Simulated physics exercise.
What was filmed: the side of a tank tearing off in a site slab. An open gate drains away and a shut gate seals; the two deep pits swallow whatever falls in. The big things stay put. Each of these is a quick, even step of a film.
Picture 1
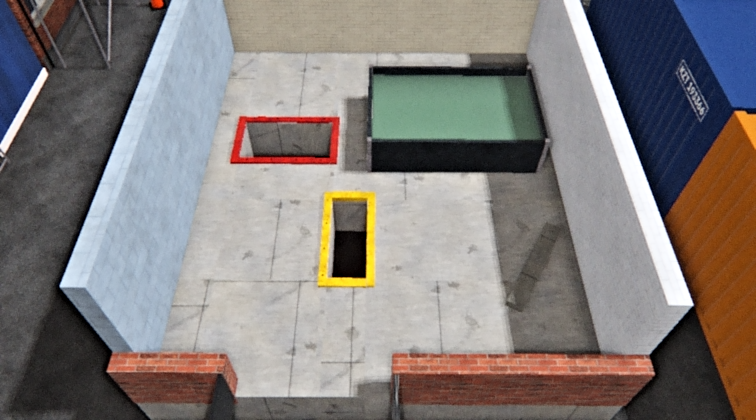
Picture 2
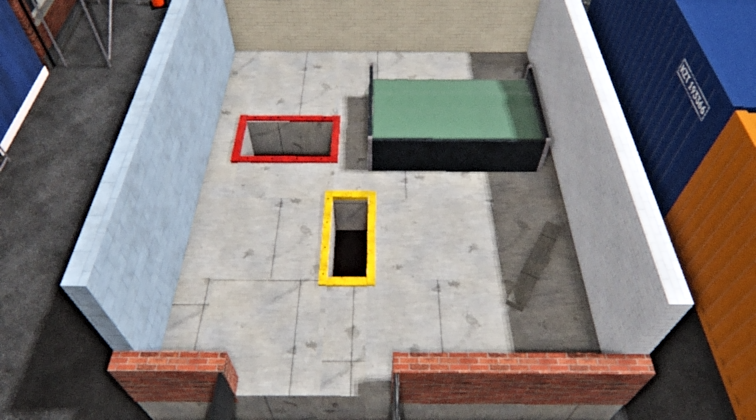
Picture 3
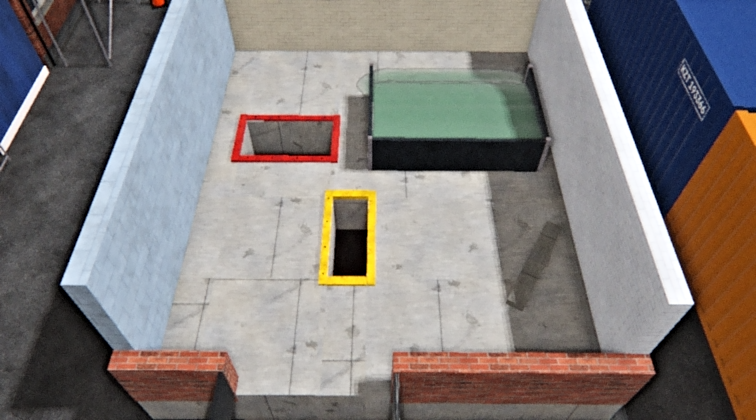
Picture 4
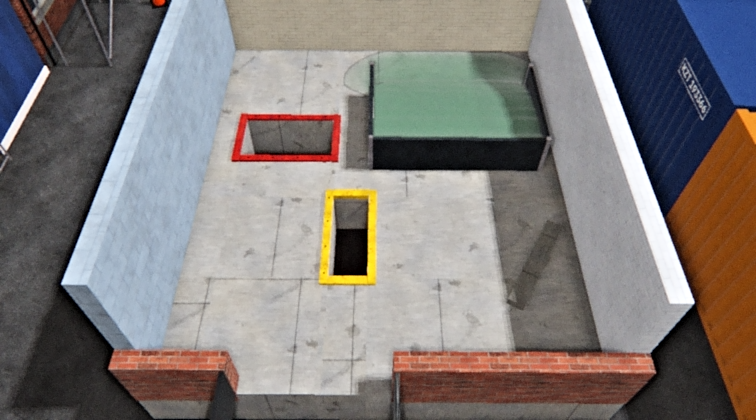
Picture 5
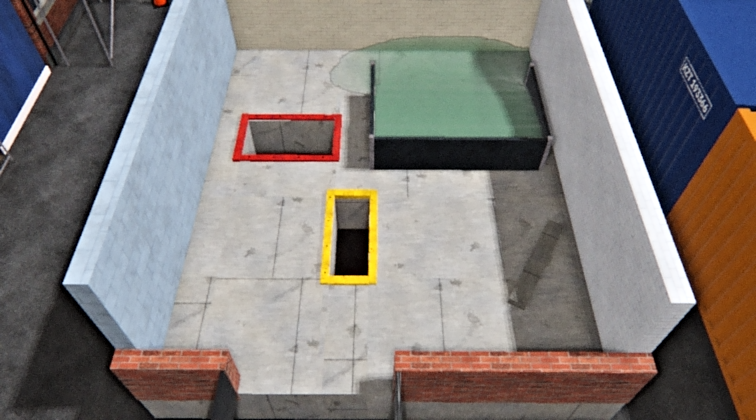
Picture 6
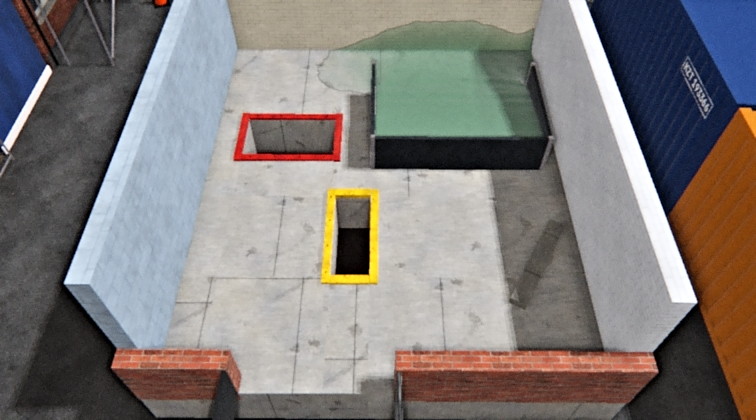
Green water sits level in a dark-walled tank on a concrete slab, then slips out across its far side. It spreads behind the tank and leftward over the pale floor, then reaches the back wall and darkens its lower part, while the red-framed and yellow-framed openings stay unchanged.
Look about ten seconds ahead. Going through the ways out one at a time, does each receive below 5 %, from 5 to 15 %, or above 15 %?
The gate sits in the mid range, the yellow pit stays lower than five per cent, the red pit goes higher than fifteen per cent.
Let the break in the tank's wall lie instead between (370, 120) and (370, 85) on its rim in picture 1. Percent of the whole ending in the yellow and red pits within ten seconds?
For yellow it's about 0 per cent, and for red about 45 per cent.
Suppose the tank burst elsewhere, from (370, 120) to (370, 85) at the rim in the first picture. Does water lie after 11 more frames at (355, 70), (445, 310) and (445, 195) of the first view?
Result, in sequence: Untouched by the flood; untouched by the flood; untouched by the flood.
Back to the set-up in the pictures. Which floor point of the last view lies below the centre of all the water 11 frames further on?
My reading is close to (431, 88).
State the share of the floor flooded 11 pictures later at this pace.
My estimate is roughly 30 percent.
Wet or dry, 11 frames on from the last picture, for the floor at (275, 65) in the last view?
It comes out swamped.
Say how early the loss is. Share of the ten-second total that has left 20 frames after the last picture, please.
Result, approximate: 5 per cent.
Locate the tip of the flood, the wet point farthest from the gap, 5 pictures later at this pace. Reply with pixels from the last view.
Near (257, 51).
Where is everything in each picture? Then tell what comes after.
Still water in the water tank at (453, 106), in the first frame.
Water pours out on the water tank's far side and has run to a hidden place, in the second frame.
Water pours out on the water tank's far side and has run to (362, 83), in the third frame.
The front is at (350, 76), out from the gap on the water tank's far side, in the fourth frame.
The front is at (356, 52), out from the gap on the water tank's far side, in the fifth frame.
Water pours out on the water tank's far side and has run to (335, 51), in the sixth frame.
A moment on, water covers 20 % of the floor; the gate 0 %, the yellow pit 0 %, the red pit 0 %.
Next, water covers 30 % of the floor; the gate 0 %, the yellow pit 0 %, the red pit 0 %.
Then, water covers 50 % of the floor; the gate 0 %, the yellow pit 0 %, the red pit 2 %.
Later, water covers 70 % of the floor; the gate 1 %, the yellow pit 0 %, the red pit 9 %.
In the end, water covers 85 % of the floor; the gate 7 %, the yellow pit 0 %, the red pit 17 %.
